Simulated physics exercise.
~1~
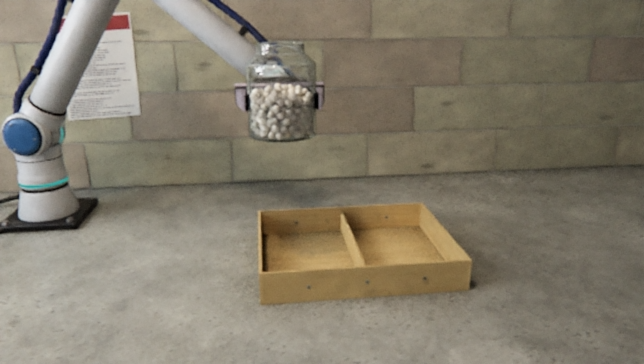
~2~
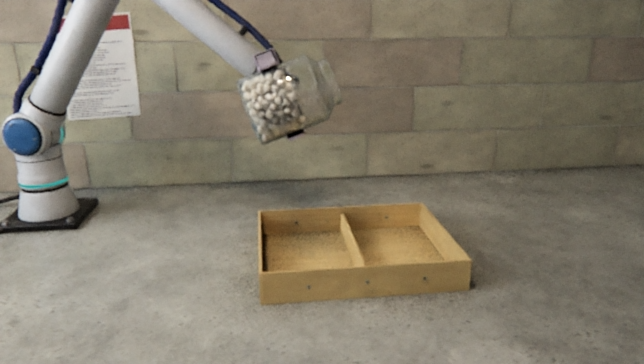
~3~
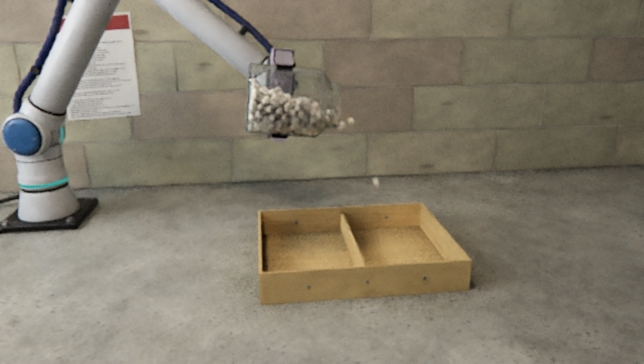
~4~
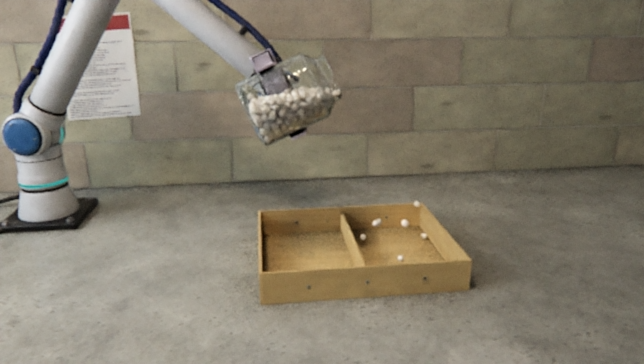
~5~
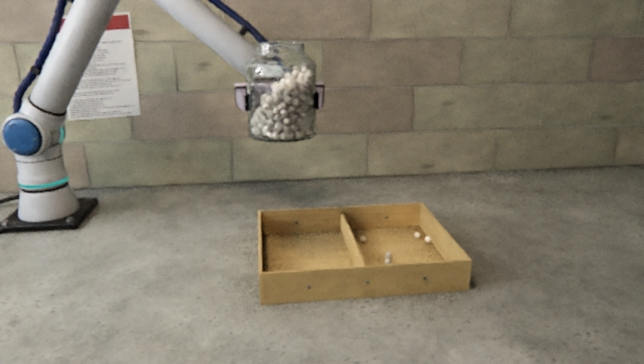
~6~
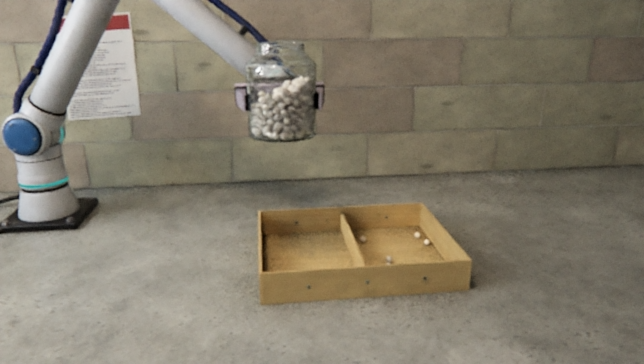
A pale robot arm with blue joints reaches in from the left, gripping a clear jar of whitish beads above a grey tabletop, seen from the front and slightly above. Below sits a shallow tan wooden tray split by a cross wall, with a brick wall and a posted sheet behind. The arm tips the jar to the right until it lies on its side and a few beads spill from its mouth. They drop and scatter in the tray's right part. The jar swings back upright, still holding nearly all its beads, while a small handful rests in the tray.
